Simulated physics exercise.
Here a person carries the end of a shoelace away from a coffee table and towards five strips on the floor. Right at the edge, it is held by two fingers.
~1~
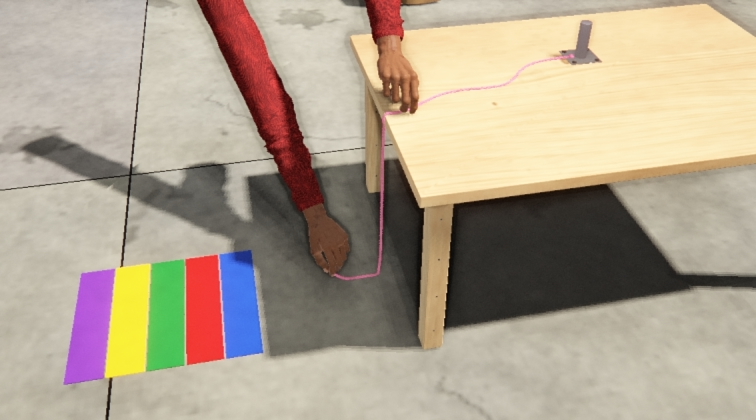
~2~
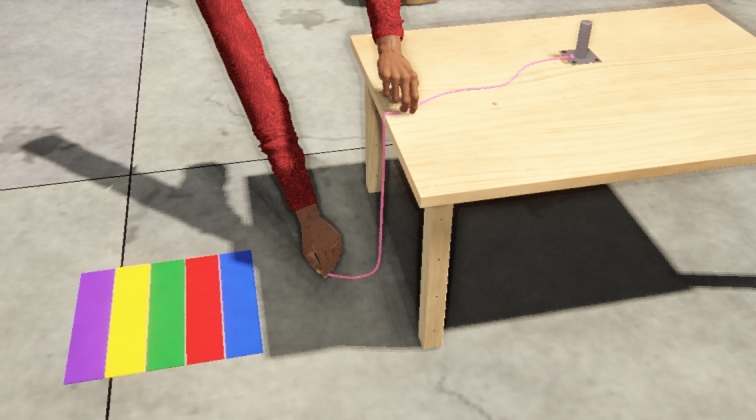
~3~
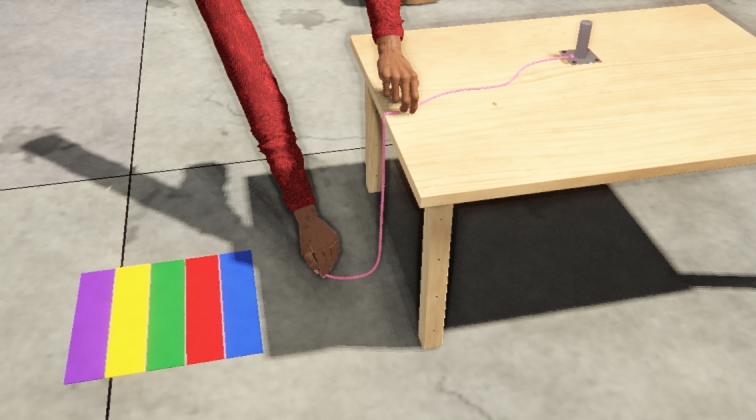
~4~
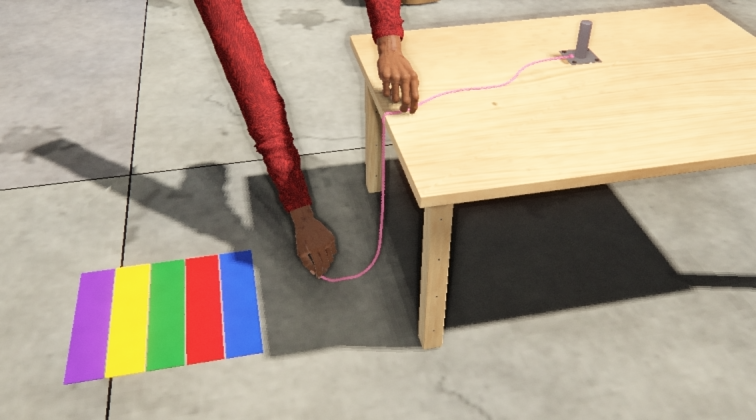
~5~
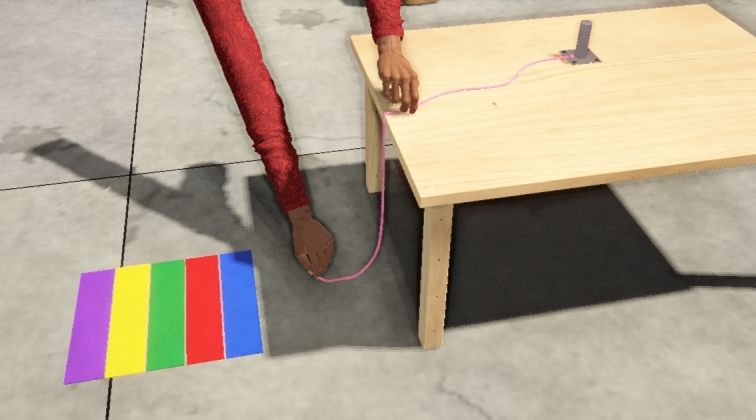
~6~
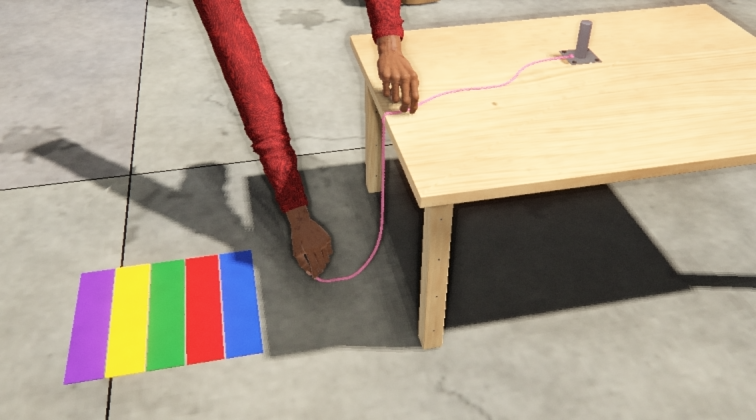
A grey concrete floor with dark shadows and a pale wooden coffee table at the right are seen from above at an angle. A person in red sleeves rests one hand at the table's edge over a pink shoelace, which runs from a small grey post, while purple, yellow, green, red and blue strips lie at lower left. The lower hand draws the lace's end slightly left, the camera staying still.
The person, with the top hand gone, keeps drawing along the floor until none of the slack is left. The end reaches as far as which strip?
As far as the red strip.
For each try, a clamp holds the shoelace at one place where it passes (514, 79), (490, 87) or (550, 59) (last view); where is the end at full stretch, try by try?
Results: (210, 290); (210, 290); (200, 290).
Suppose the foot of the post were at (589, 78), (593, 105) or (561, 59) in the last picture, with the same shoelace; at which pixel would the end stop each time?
(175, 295), (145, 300) and (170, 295), roughly.
Early on, end near (259, 281); short of the strips.
Midway, end near (221, 287); over blue.
At the end of the slack, end near (200, 290); over red. The end stops over the red strip.
